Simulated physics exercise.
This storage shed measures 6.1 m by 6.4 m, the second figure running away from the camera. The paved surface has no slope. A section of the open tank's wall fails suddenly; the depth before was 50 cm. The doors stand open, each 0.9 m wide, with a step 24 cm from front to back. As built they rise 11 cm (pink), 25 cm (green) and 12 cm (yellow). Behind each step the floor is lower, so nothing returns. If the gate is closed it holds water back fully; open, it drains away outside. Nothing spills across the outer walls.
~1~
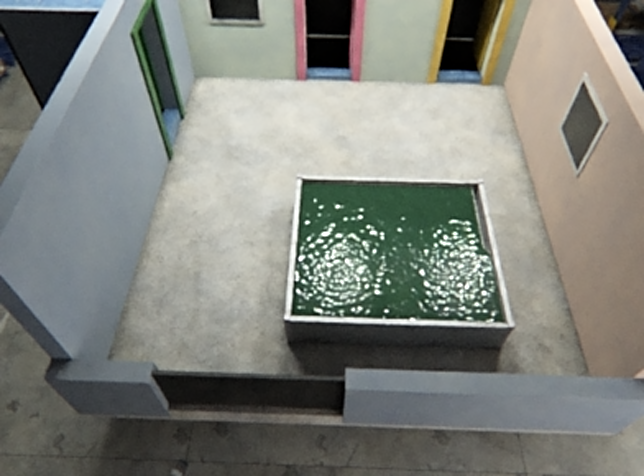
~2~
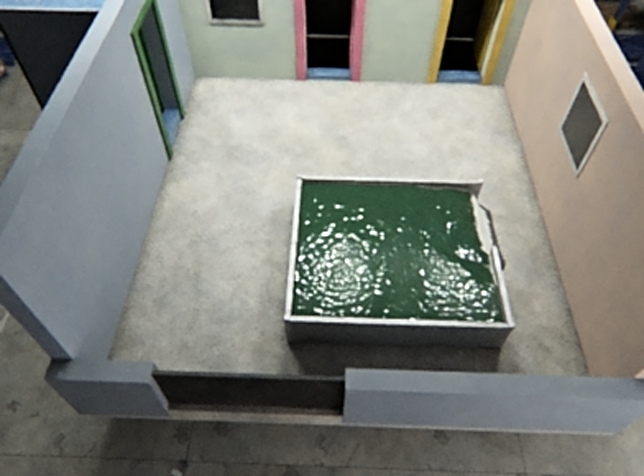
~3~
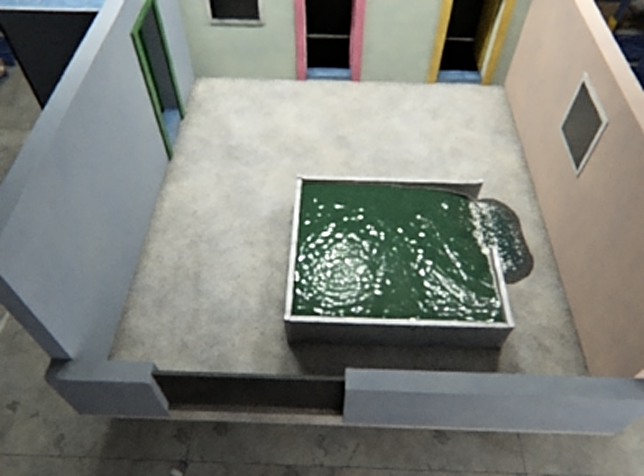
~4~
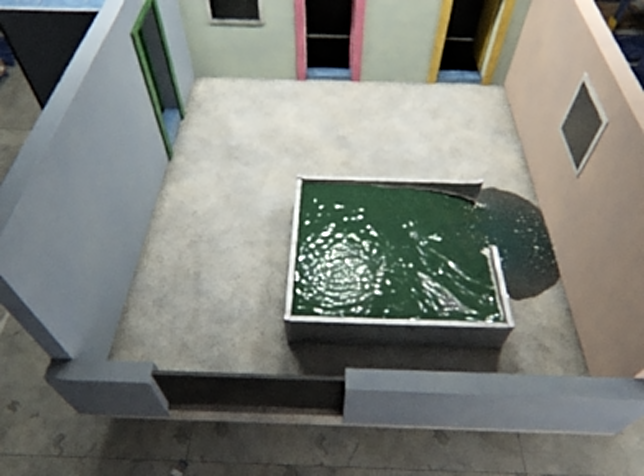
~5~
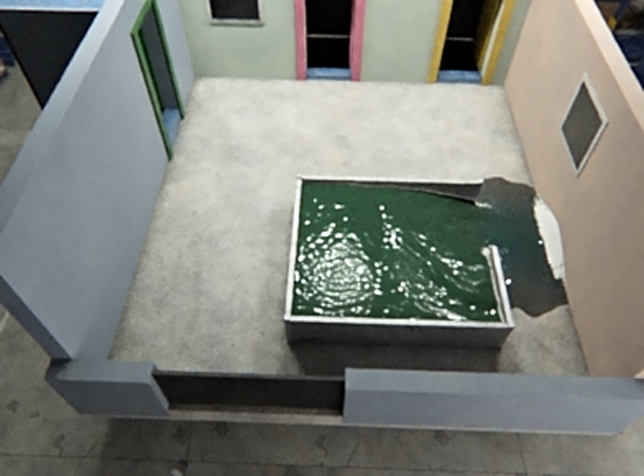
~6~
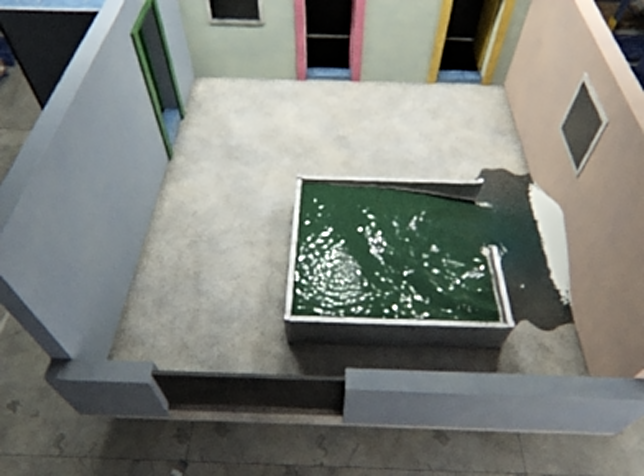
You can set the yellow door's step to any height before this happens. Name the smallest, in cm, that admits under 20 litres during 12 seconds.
It would have to be roughly 18 cm high.
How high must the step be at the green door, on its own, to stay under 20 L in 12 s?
About 7.0 cm at green.
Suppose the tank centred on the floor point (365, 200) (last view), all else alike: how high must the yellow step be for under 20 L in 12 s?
Some 23 cm.
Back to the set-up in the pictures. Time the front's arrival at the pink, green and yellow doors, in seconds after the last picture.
Arrival: Pink 2.4 s, green 5.0 s, yellow 1.3 s.
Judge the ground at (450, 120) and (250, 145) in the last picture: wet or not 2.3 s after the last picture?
In that order: Wet, not reached.
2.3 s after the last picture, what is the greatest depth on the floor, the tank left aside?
About 34 cm.
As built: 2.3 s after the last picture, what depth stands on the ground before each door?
Depths in cm: Pink 0, green 0, yellow 23.
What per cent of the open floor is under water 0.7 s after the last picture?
Some 10 per cent of it.
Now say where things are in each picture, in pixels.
In the first picture, the open tank at (393, 247) is whole and still, 50 cm deep; the yellow door at (470, 37) is dry.
In the second picture, the front is at a hidden place, 0.3 m from the gap at (478, 232); 0.2 m2 of floor is wet, 50 cm left at the back.
In the third picture, the gap is at (477, 233), the front 0.7 m out at (527, 262); the back of the open tank holds 50 cm.
In the fourth picture, water pours out at (477, 233) and has run 1.1 m, to (557, 267); about 7 cm deep outside, 50 cm at the back.
In the fifth picture, the gap is at (478, 233), the front 1.2 m out at (565, 295); the back of the open tank holds 50 cm.
In the sixth picture, the front is at (530, 178), 1.3 m from the gap at (478, 233); 2.2 m2 of floor is wet, 50 cm left at the back; the yellow door at (470, 37), 3.9 m from the gap, is still 2.7 m from the nearest water.
Then, 0.7 s after the last picture water covers 10 % of the floor, deepest (39 cm) near (541, 240); it has not reached the yellow door.
Then, 2.3 s after the last picture water covers 35 % of the floor, deepest (34 cm) near (541, 240); 23 cm at the yellow door, 22 litres in over its 12 cm step.
Then, 11.3 s after the last picture water covers 100 % of the floor, deepest (13 cm) near (100, 388); 8 cm at the yellow door, 104 litres in over its 12 cm step.
At the yellow door as built, the water peaked near 23 cm, 2.3 s after the last picture.
With a step of 16.5 cm, 33 litres would have come in within the 12 s; with 19.5 cm, 11 litres. So under 20 litres takes about 18 cm.
